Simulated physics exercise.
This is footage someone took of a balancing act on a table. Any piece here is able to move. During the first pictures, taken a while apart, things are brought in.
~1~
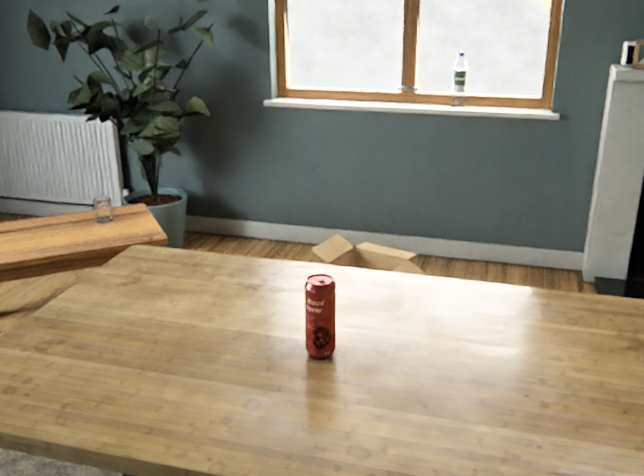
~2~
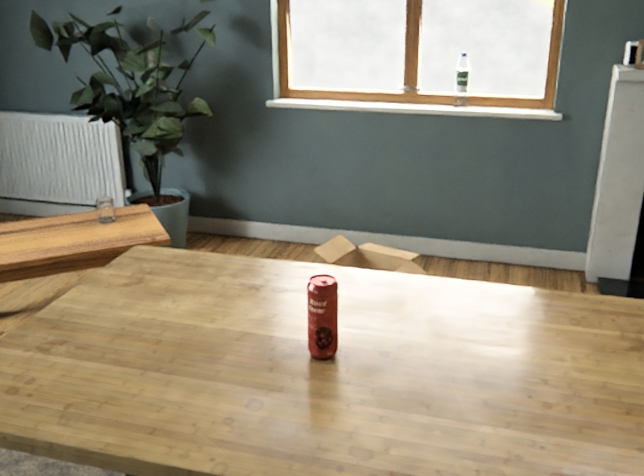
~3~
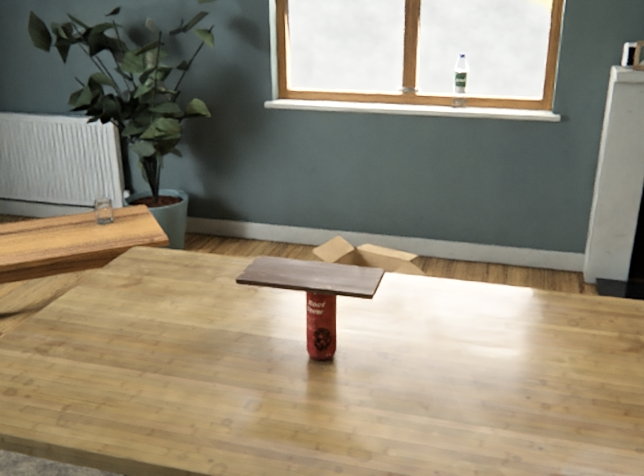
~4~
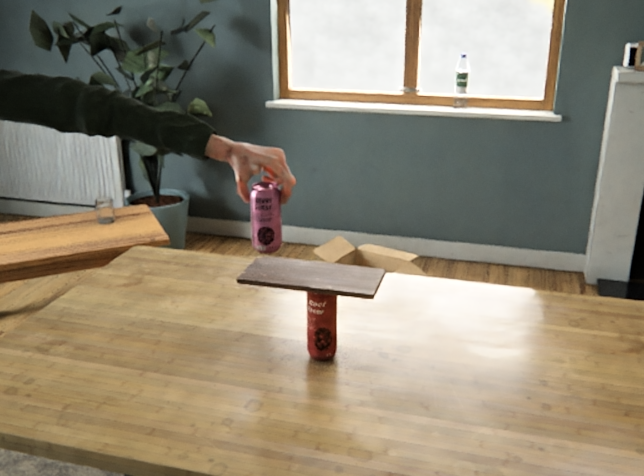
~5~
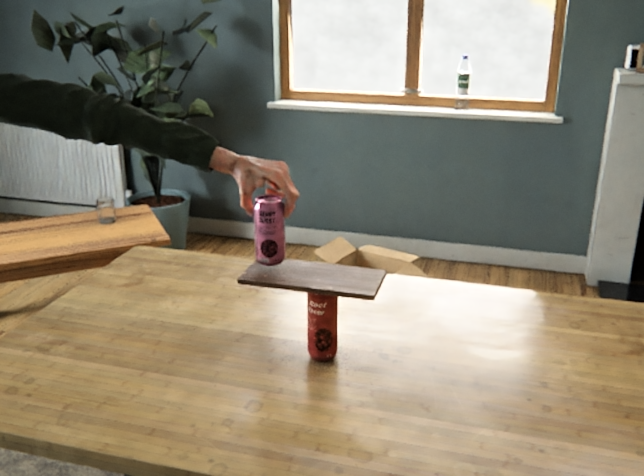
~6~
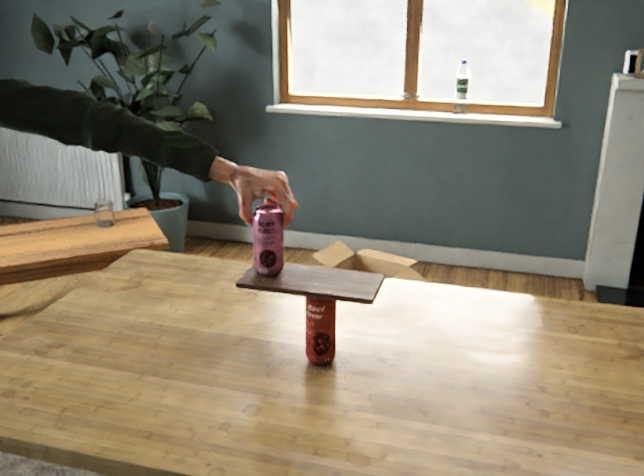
A hand in a dark sleeve reaches in from the left over a pale wooden table, seen from slightly above in a room with grey-blue walls, a window and a leafy plant. A red can stands mid-table, and a brown board comes to lie across its top. The hand lowers a pink can onto the board's left end and keeps hold, the view staying nearly still.
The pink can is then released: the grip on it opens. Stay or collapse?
I expect the stack to come down, at least in part.
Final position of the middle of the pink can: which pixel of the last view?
I'd say around (241, 333) in the last view.
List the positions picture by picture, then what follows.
In the first frame, the last thing is not in view yet.
In the second frame, the last thing is not in view yet.
In the third frame, the last thing is not in view yet; brown board (311, 276).
In the fourth frame, on its way; pink can (266, 218); brown board (312, 276).
In the fifth frame, on its way; pink can (270, 231); brown board (313, 277).
In the sixth frame, set down, still held; pink can (268, 241); brown board (311, 281).
Then, 0.40 s later than the last frame, brown board and pink can now fallen.
Then, 0.60 s later than the last frame, things are still on the move.
When it is over, fallen, brown board and pink can; red can as before. End places, in pixels of the last picture, pink can near (241, 333). The stack comes apart.
